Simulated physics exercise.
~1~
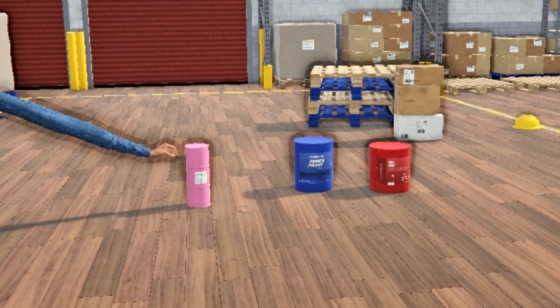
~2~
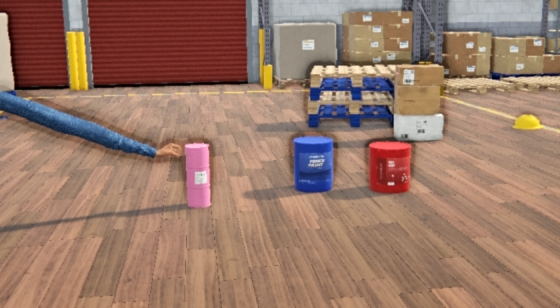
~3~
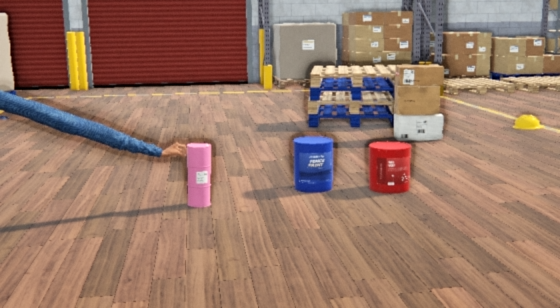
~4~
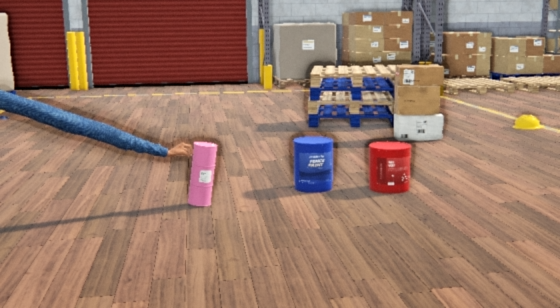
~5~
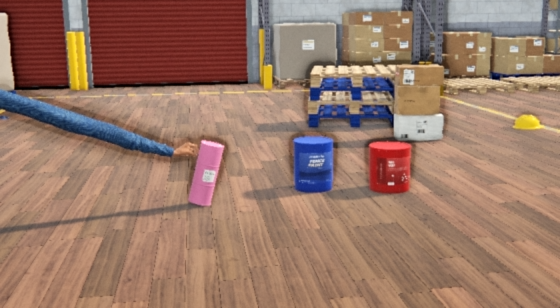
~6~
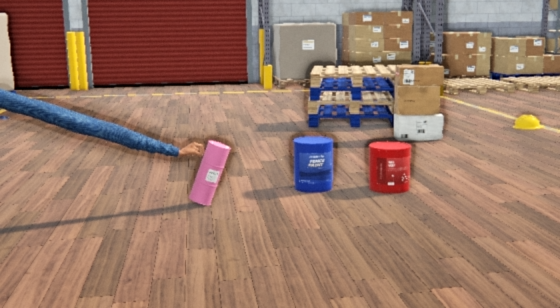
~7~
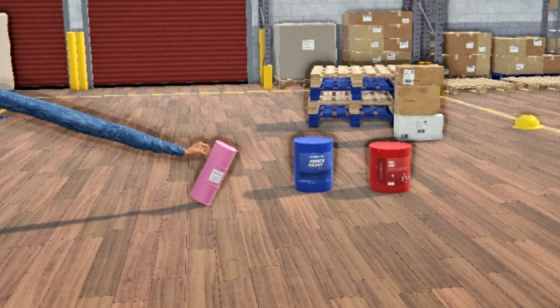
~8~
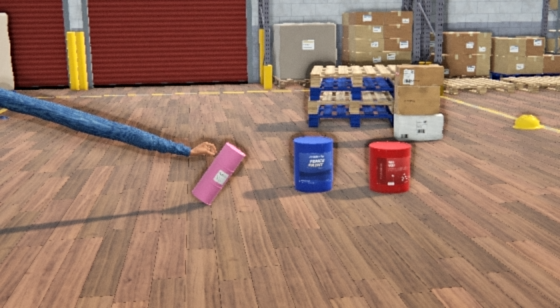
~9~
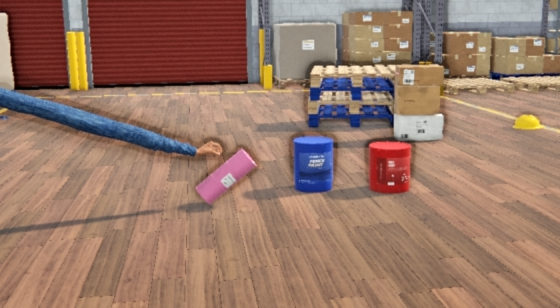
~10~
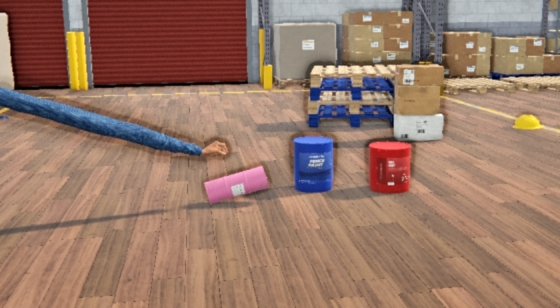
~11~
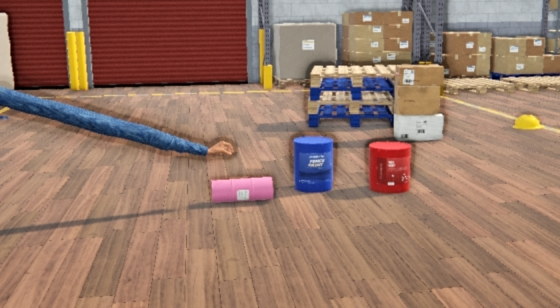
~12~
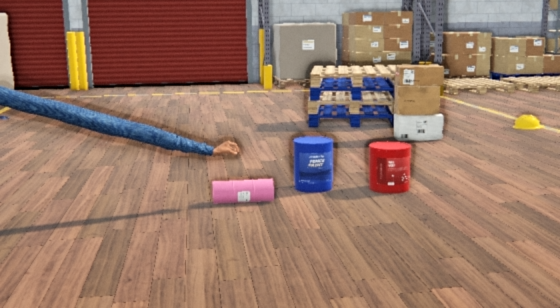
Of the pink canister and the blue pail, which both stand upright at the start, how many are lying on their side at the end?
One of them is lying on its side at the end, the pink canister. The blue pail is still standing.
A blue-sleeved arm with a pointing hand reached in from the left and pushed the top of an upright pink canister, which leaned to the right and toppled onto its side, ending up lying near the blue and red pails, which stayed standing.
